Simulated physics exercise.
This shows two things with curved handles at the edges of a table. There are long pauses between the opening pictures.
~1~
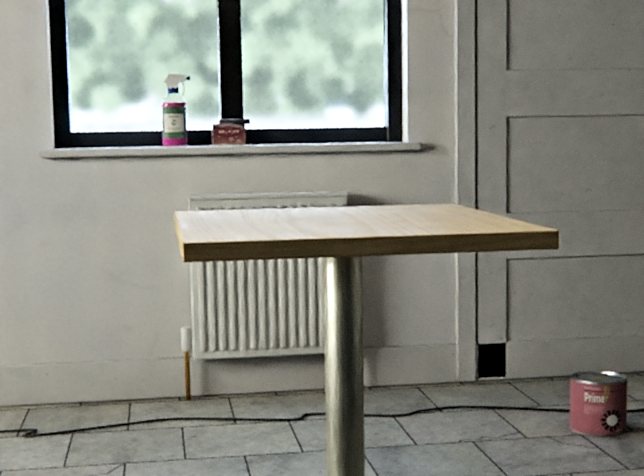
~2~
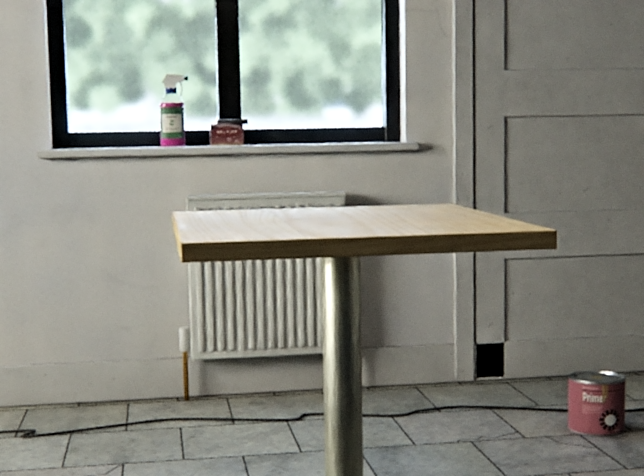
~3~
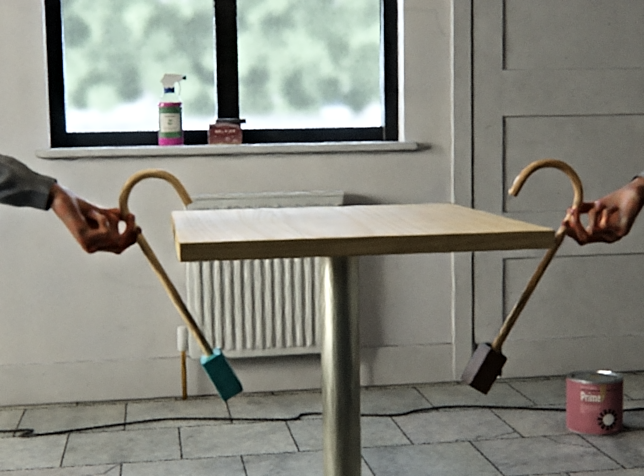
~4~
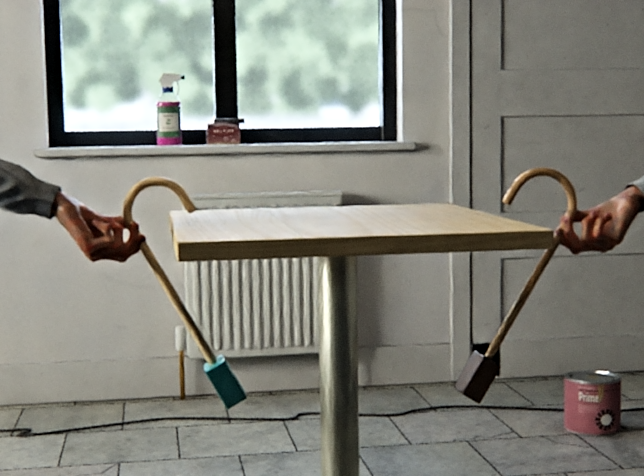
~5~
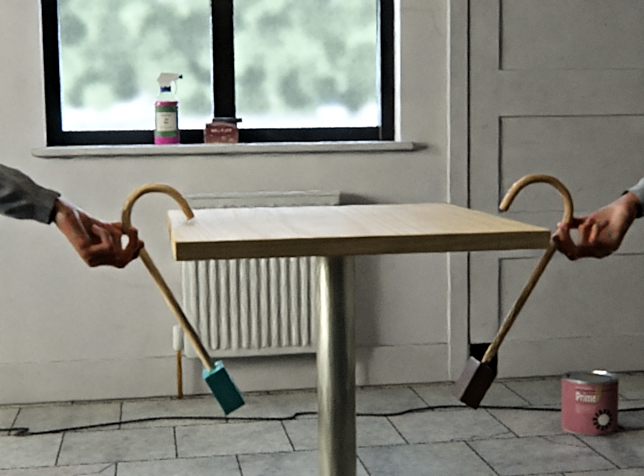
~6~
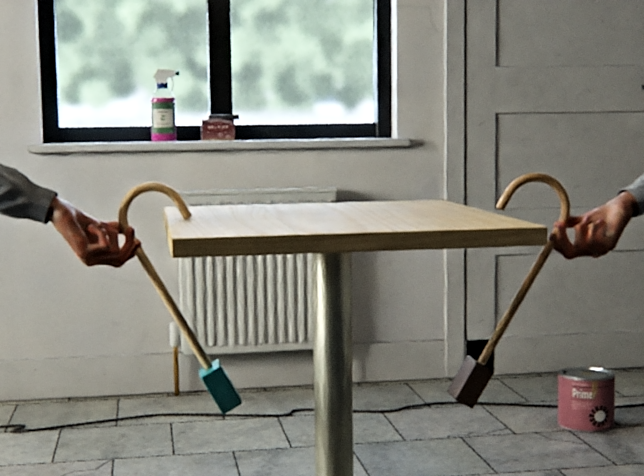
Two hands bring hooked sticks with turquoise and brown block ends to opposite table edges.
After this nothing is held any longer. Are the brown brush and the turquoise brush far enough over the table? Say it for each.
The brown brush slips off; the turquoise brush hangs from the table.
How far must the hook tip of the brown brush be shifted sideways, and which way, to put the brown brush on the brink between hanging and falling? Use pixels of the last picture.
Some 12 pixels, left.
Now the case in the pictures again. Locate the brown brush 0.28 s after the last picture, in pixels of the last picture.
At about (495, 432).
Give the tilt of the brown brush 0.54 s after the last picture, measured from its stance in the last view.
Some 50 degrees.
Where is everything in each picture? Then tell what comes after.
Table (342, 228), in the first picture.
Table (340, 228), in the second picture.
Still on the way; brown brush (509, 269); table (339, 228), in the third picture.
Still on the way; turquoise brush (199, 287); table (337, 228), in the fourth picture.
Still on the way; brown brush (499, 284); table (335, 227), in the fifth picture.
In place, still held; brown brush (496, 283); turquoise brush (194, 292); table (331, 224), in the sixth picture.
Then, 0.28 s after the last picture, brown brush falling near (495, 432); turquoise brush at rest near (193, 292).
Then, 0.44 s after the last picture, brown brush falling; turquoise brush at rest near (192, 292).
At rest, the brown brush drops past the edge; the turquoise brush remains in place, near (194, 292).
